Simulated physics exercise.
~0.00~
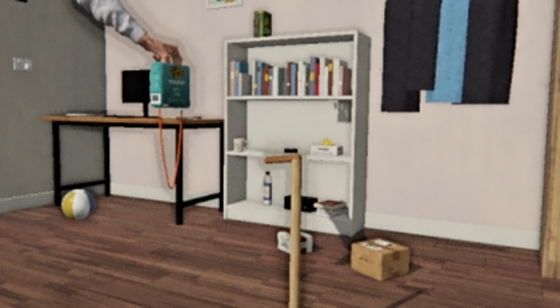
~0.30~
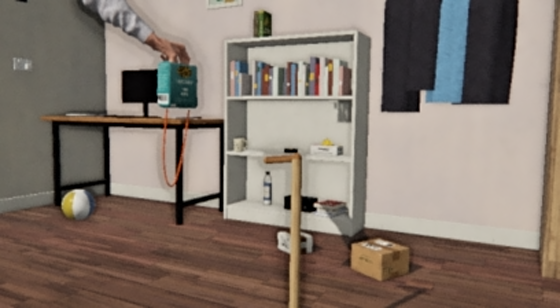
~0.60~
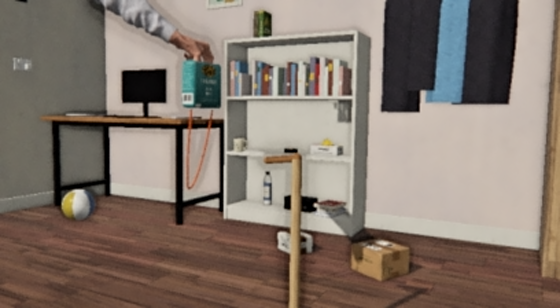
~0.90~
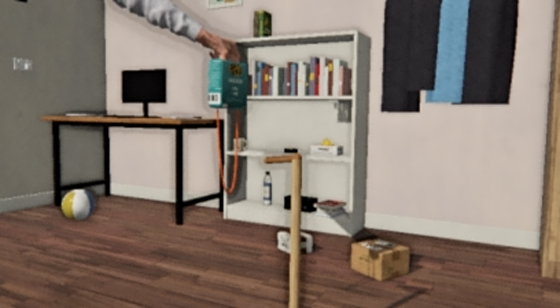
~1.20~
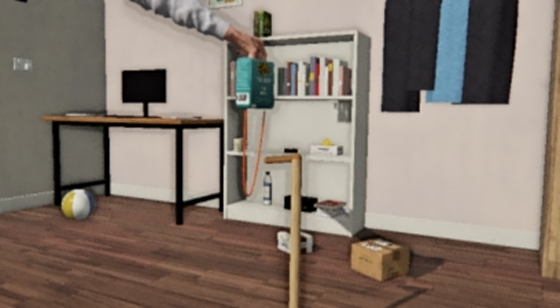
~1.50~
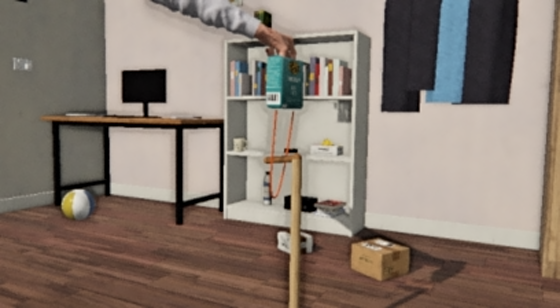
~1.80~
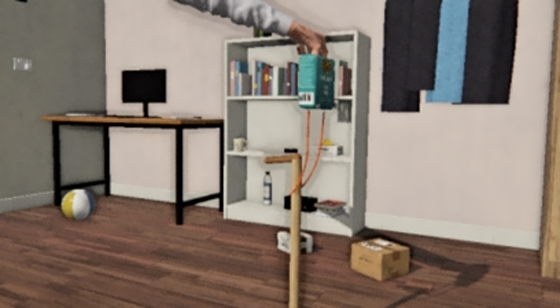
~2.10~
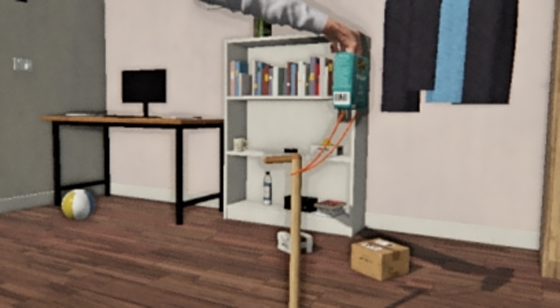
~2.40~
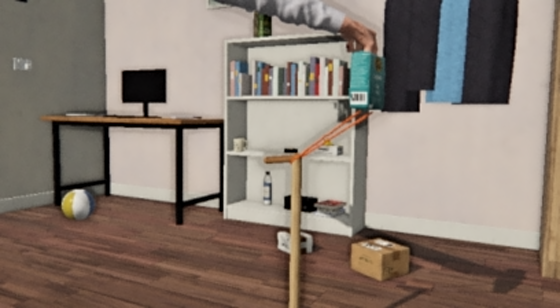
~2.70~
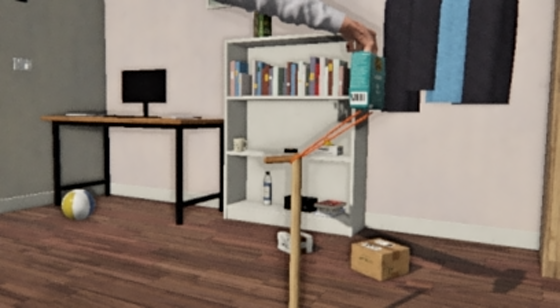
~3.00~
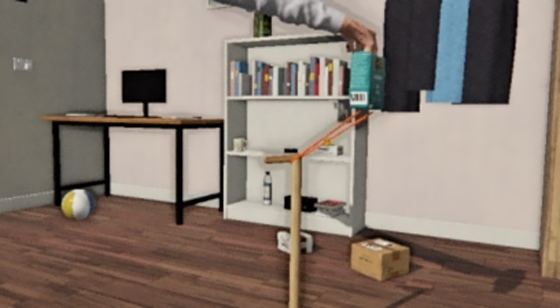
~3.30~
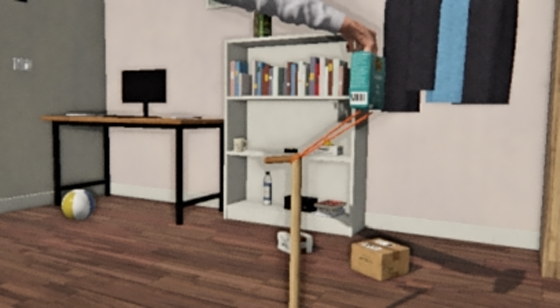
A hand carried a turquoise pouch with an orange loop dangling beneath it to the right, past a desk and bookshelf and over a wooden post, until the loop caught on the post's hook and pulled tight, and the hand stopped.
